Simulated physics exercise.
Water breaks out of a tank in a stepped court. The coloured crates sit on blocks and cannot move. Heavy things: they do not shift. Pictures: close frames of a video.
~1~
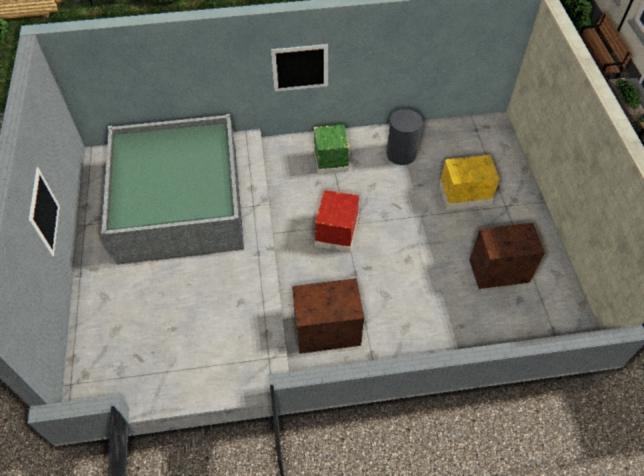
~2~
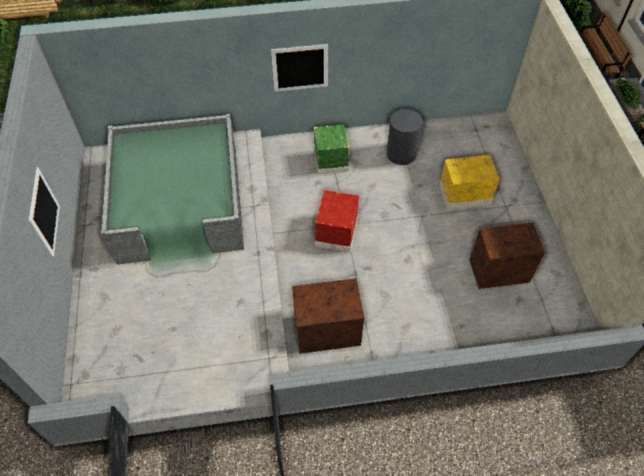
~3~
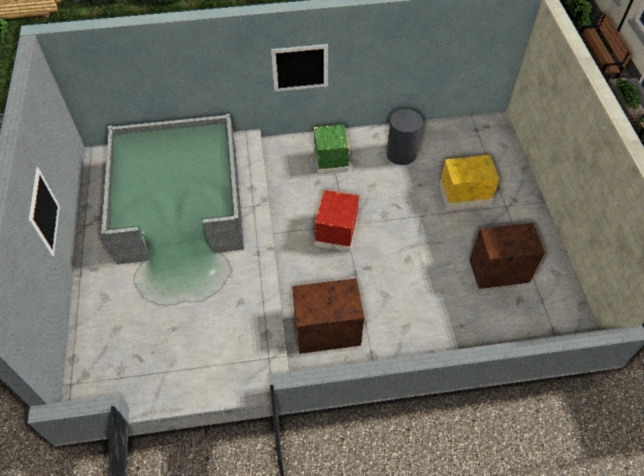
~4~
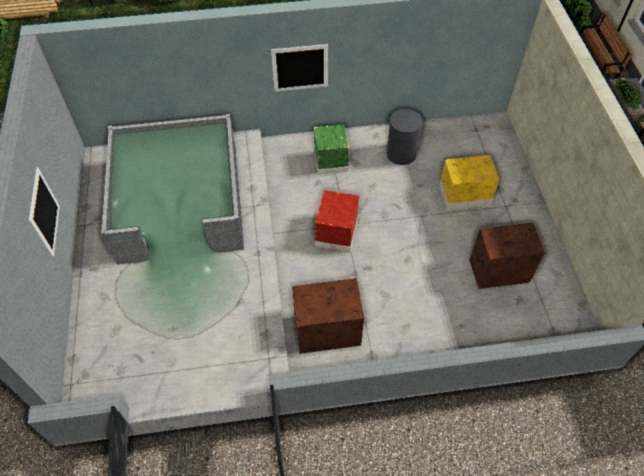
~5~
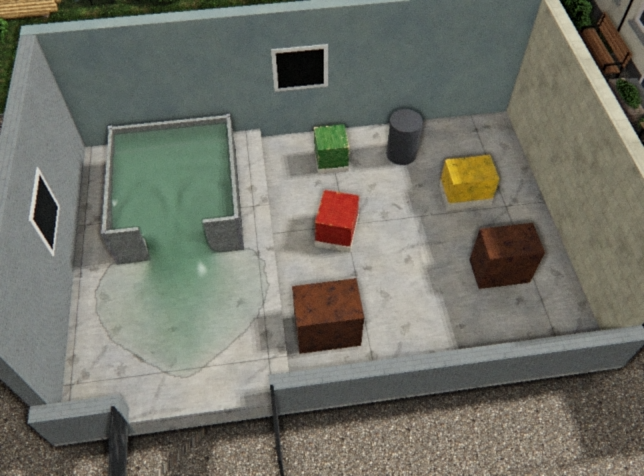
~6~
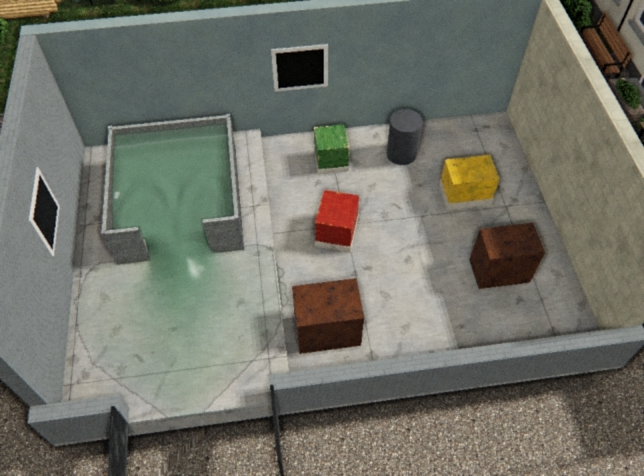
In a walled court with scattered coloured blocks and a dark cylinder, the front wall of a green-water tank opens at its middle, and water pours through the gap, spreading forward across the pale floor in a widening, thinning sheet.
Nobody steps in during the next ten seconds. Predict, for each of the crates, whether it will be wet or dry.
The red crate will not even get damp; the yellow crate will not even get damp; the green crate will not even get damp.
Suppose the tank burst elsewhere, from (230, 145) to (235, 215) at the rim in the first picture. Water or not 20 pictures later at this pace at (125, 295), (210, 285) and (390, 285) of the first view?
Going through them in turn: Still unsoaked, then still unsoaked, then reached by the flood.
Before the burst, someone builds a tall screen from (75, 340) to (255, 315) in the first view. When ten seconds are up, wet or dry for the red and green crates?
One by one: The red one is soaked, the green one takes water.
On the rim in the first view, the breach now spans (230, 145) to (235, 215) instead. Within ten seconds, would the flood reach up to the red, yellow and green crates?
Red crate is reached; yellow crate is reached; green crate is reached.
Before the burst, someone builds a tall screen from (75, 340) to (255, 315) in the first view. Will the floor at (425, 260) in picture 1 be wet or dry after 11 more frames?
By then the spot is wetted.
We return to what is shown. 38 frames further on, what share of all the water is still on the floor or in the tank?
I'd estimate close to 58 per cent.
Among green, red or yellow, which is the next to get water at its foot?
The one in red.
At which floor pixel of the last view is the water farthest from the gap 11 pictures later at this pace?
Somewhere about (453, 368).
A moment on, water covers 25 % of the floor; the red crate not reached, the yellow crate not reached, the green crate not reached.
Next, water covers 30 % of the floor; the red crate water round its plinth, the yellow crate not reached, the green crate not reached.
Then, water covers 45 % of the floor; the red crate water round its plinth, the yellow crate not reached, the green crate not reached.
Later, water covers 60 % of the floor; the red crate water round its plinth, the yellow crate water round its plinth, the green crate not reached.
In the end, water covers 80 % of the floor; the red crate stayed above the water, the yellow crate stayed above the water, the green crate stayed above the water.
